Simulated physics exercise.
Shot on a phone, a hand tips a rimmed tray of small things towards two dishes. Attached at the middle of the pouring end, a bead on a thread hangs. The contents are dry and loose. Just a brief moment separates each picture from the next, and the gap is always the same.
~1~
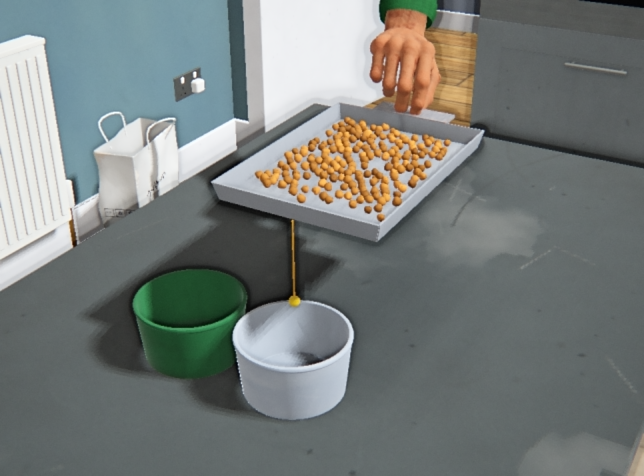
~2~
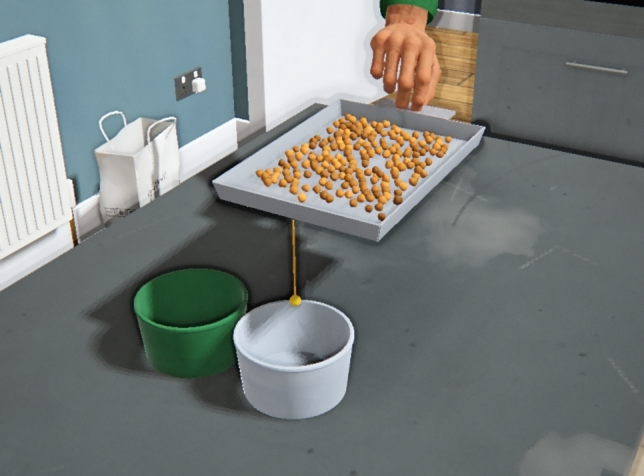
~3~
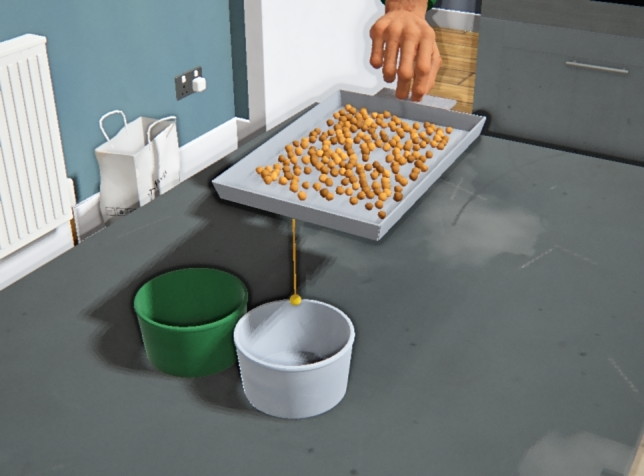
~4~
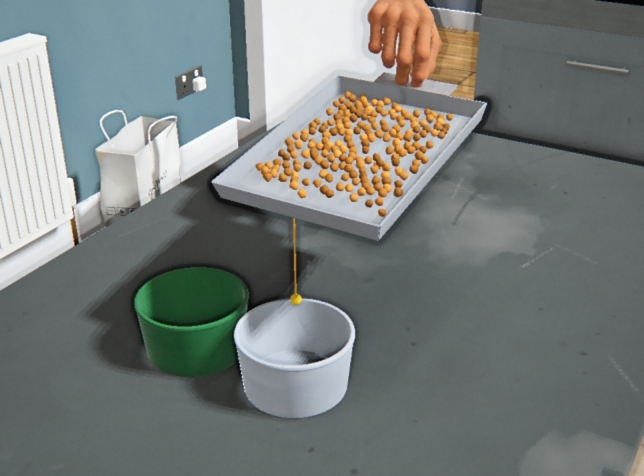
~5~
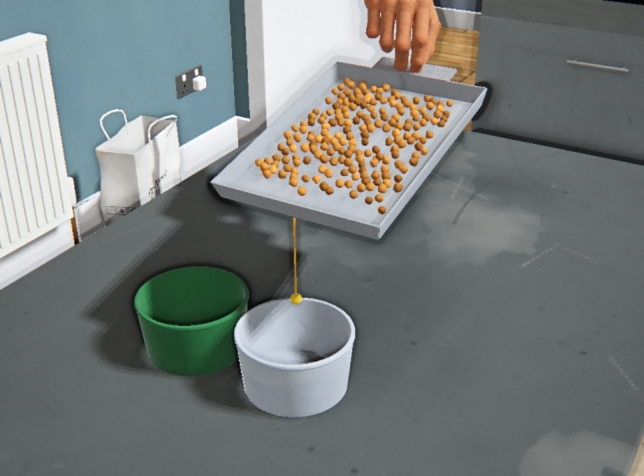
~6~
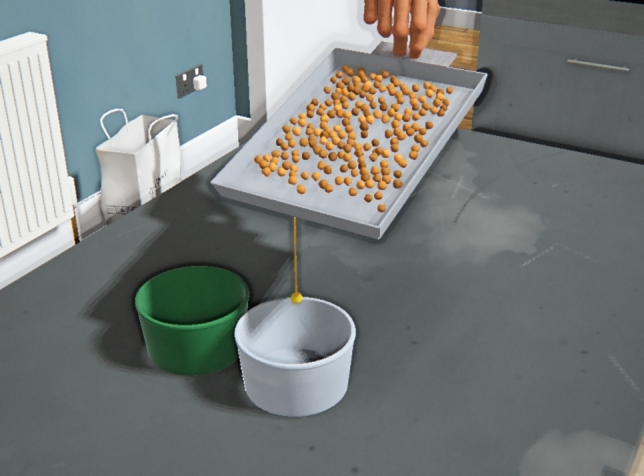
The clip opens on a level grey tray of roasted chickpeas above a green dish and a white dish, a bead hanging on a thread from its near edge. A hand at the far end raises that side steadily, tilting the tray more steeply towards the dishes, while the chickpeas stay scattered across it.
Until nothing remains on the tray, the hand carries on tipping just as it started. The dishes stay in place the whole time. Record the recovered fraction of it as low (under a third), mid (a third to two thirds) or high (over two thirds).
Recovered fraction: Mid.
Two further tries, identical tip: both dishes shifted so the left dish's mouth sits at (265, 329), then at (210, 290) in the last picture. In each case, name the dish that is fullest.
First placement: The leftmost one; second placement: The rightmost one.
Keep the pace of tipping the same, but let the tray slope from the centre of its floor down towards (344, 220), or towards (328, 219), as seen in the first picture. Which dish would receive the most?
Try one - the dish to the right; try two - the dish to the right.
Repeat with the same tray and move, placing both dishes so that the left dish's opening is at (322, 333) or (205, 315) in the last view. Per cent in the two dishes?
It comes to roughly 40 per cent in one try and roughly 90 per cent in the next.
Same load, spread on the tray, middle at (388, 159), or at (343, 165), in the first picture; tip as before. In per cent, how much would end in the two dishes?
Share in order: Roughly 60 %, 60 %.
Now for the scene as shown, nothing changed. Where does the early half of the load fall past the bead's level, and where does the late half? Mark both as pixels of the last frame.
(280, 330) for the early half, (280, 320) for the late half.
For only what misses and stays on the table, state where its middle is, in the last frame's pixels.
I'd mark it at about (279, 446).
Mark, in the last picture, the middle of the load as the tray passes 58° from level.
Centre estimate: (301, 182).
Soon after the last picture, tray tipped steeply; nearly all on the tray; a stray few in the air.
A little later, tray tipped right over; nearly all on the tray; a stray few in the right dish; a stray few in the left dish; a stray few outside both.
Later still, tray tipped past a quarter turn; about half in the right dish; a small part in the left dish; about half outside both.
At rest, tray tipped past a quarter turn; about half in the right dish; a small part in the left dish; about half outside both.
